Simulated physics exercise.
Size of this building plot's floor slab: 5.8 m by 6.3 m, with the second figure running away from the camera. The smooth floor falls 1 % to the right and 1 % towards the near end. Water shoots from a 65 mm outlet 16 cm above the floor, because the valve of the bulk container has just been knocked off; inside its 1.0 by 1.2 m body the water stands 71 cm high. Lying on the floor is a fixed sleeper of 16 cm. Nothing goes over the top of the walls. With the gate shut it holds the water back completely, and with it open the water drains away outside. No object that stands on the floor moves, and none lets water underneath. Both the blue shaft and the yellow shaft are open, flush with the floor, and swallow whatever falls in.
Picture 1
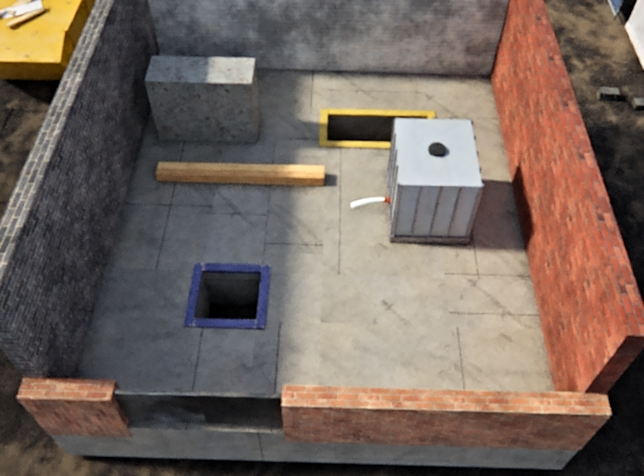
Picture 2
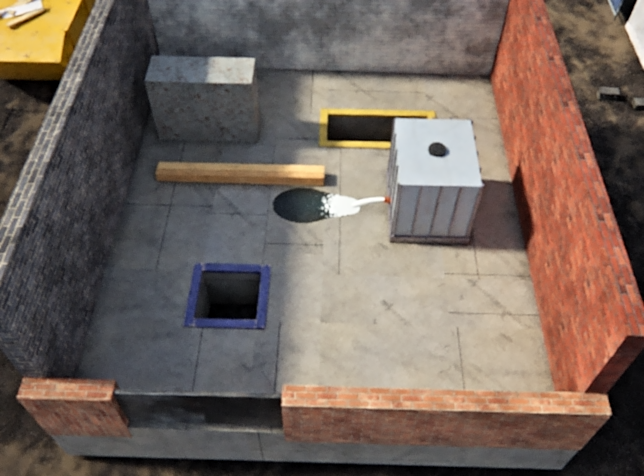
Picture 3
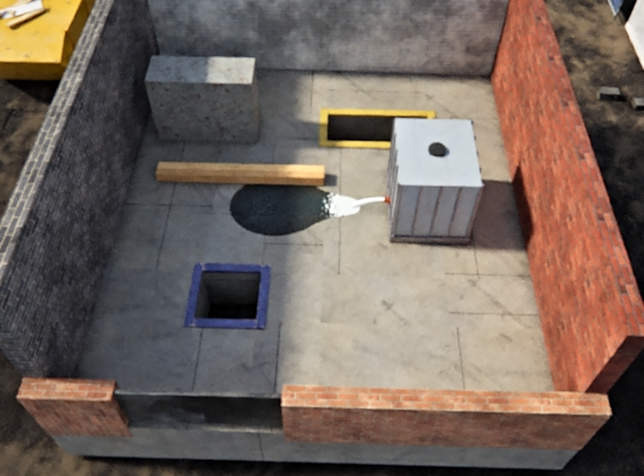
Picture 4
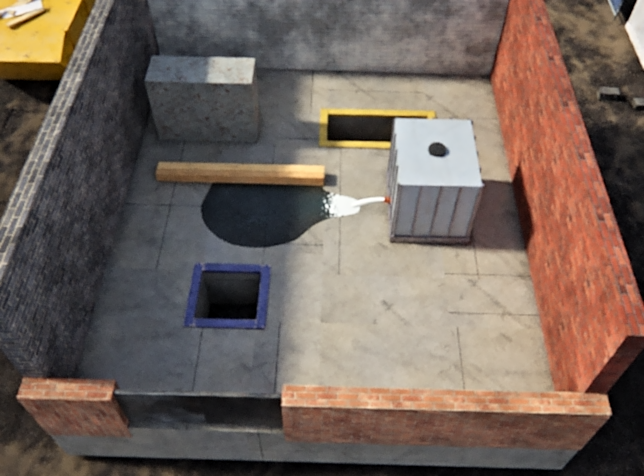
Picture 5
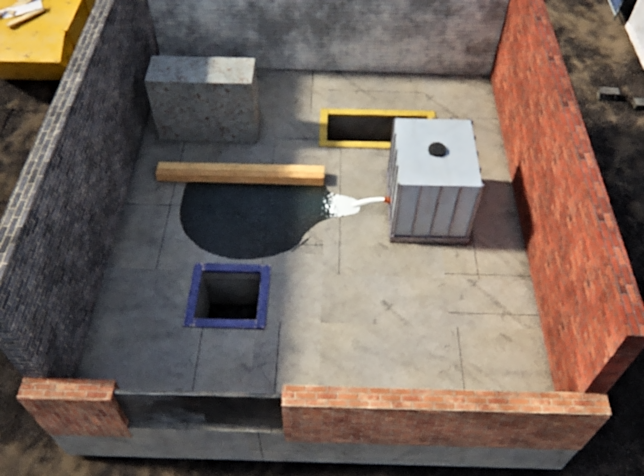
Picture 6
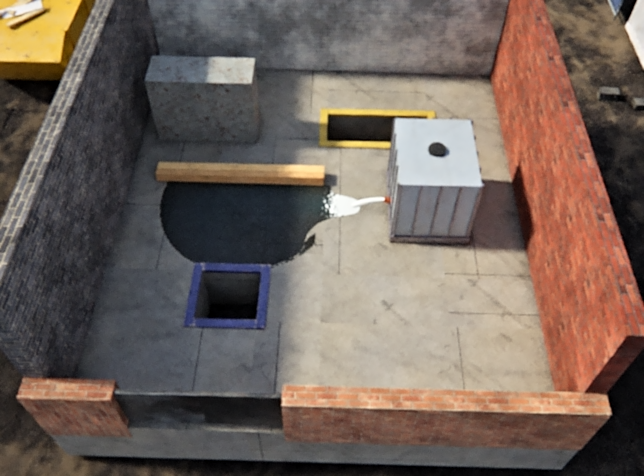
Water jetting from a pale ribbed container and spreading leftward in a dark pool along a wooden beam, nearing a blue-edged opening.
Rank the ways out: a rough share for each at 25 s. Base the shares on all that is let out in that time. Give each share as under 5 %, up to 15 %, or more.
The gateway carries off less than 5 %. The blue pit carries off over 15 %. The yellow pit carries off under 5 %.
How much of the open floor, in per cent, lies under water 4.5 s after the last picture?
Wet share: Around 15 %.
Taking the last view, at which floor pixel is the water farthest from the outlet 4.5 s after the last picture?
Look near (98, 300) in the last picture.
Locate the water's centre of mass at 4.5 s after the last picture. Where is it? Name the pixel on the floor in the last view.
The water is centred close to (208, 234).
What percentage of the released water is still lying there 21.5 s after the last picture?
Roughly 72 in a hundred.
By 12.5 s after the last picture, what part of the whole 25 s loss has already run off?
I'd say some 50 per cent by then.
Then, 1.5 s after the last picture water covers 10 % of the floor and is deepest (2 cm) near (347, 203); gone so far, the gateway 0 %, the blue pit 1 %, the yellow pit 0 %.
Then, 4.5 s after the last picture water covers 15 % of the floor and is deepest (2 cm) near (347, 203); gone so far, the gateway 0 %, the blue pit 4 %, the yellow pit 0 %.
Then, 8.5 s after the last picture water covers 25 % of the floor and is deepest (2 cm) near (347, 203); gone so far, the gateway 0 %, the blue pit 9 %, the yellow pit 0 %.
Then, 12.5 s after the last picture water covers 30 % of the floor and is deepest (2 cm) near (347, 203); gone so far, the gateway 0 %, the blue pit 15 %, the yellow pit 0 %.
Then, 21.5 s after the last picture water covers 40 % of the floor and is deepest (3 cm) near (548, 421); gone so far, the gateway 0 %, the blue pit 28 %, the yellow pit 0 %.
